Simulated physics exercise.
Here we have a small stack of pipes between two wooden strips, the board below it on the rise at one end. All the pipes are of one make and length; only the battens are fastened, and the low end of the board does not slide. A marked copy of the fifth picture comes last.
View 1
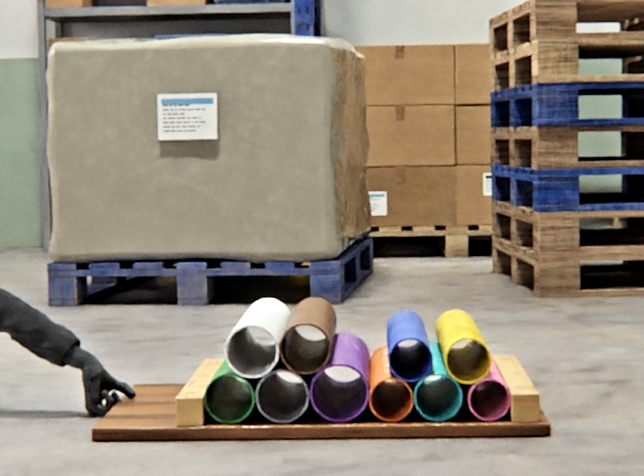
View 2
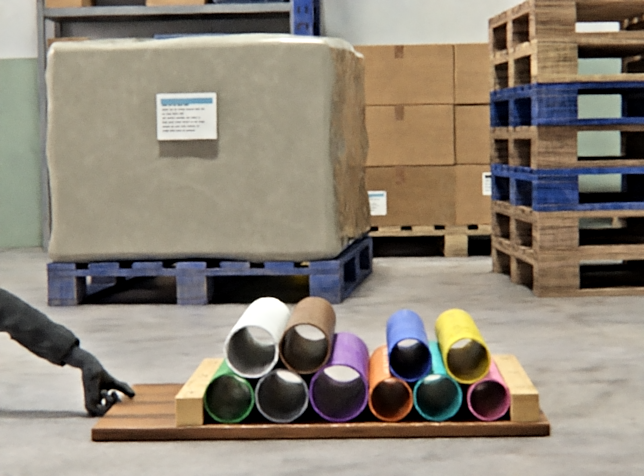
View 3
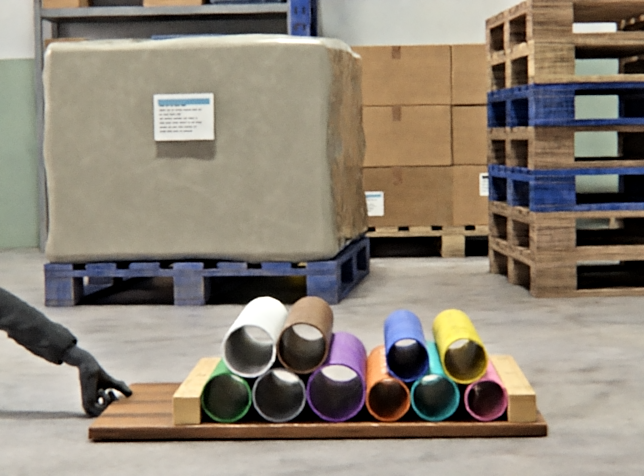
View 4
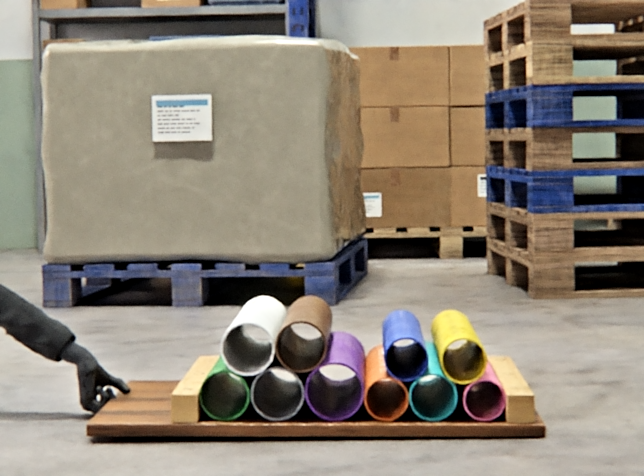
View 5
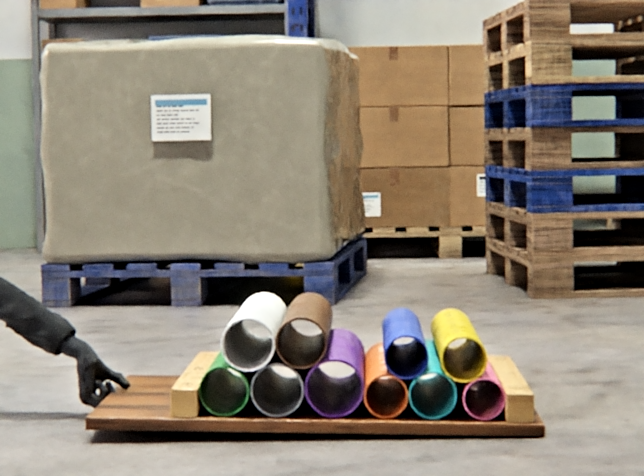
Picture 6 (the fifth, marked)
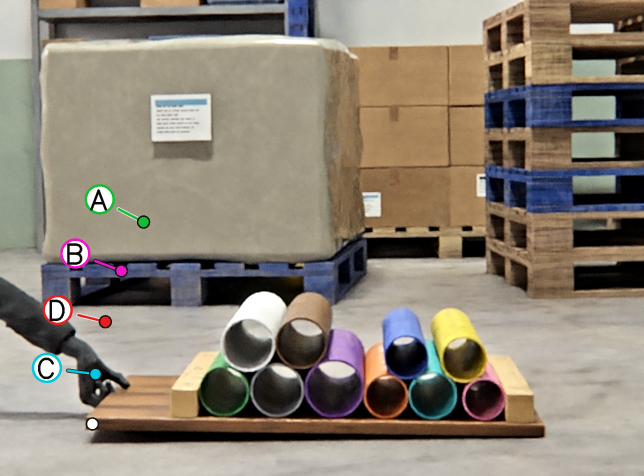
In a warehouse, a dark-gloved hand slightly raising the left end of a wooden board holding stacked colourful pipes between two battens.
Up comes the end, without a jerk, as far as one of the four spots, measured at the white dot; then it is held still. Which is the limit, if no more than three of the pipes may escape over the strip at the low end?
Raise it to A.
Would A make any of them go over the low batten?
Yes, at A.
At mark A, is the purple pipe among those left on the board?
The purple pipe: Yes.
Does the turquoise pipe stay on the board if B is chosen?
Yes.
On the marked copy, A at (144, 222); B at (121, 271); C at (96, 374); D at (105, 322); the white dot at (93, 424).
Taking A. A third of the way, board at 17°.
Two thirds of the way, board at 28°.
When it is over, board at 28°, one over the low batten (yellow).
As for the rest, B none over the low batten; C none over the low batten; D none over the low batten.
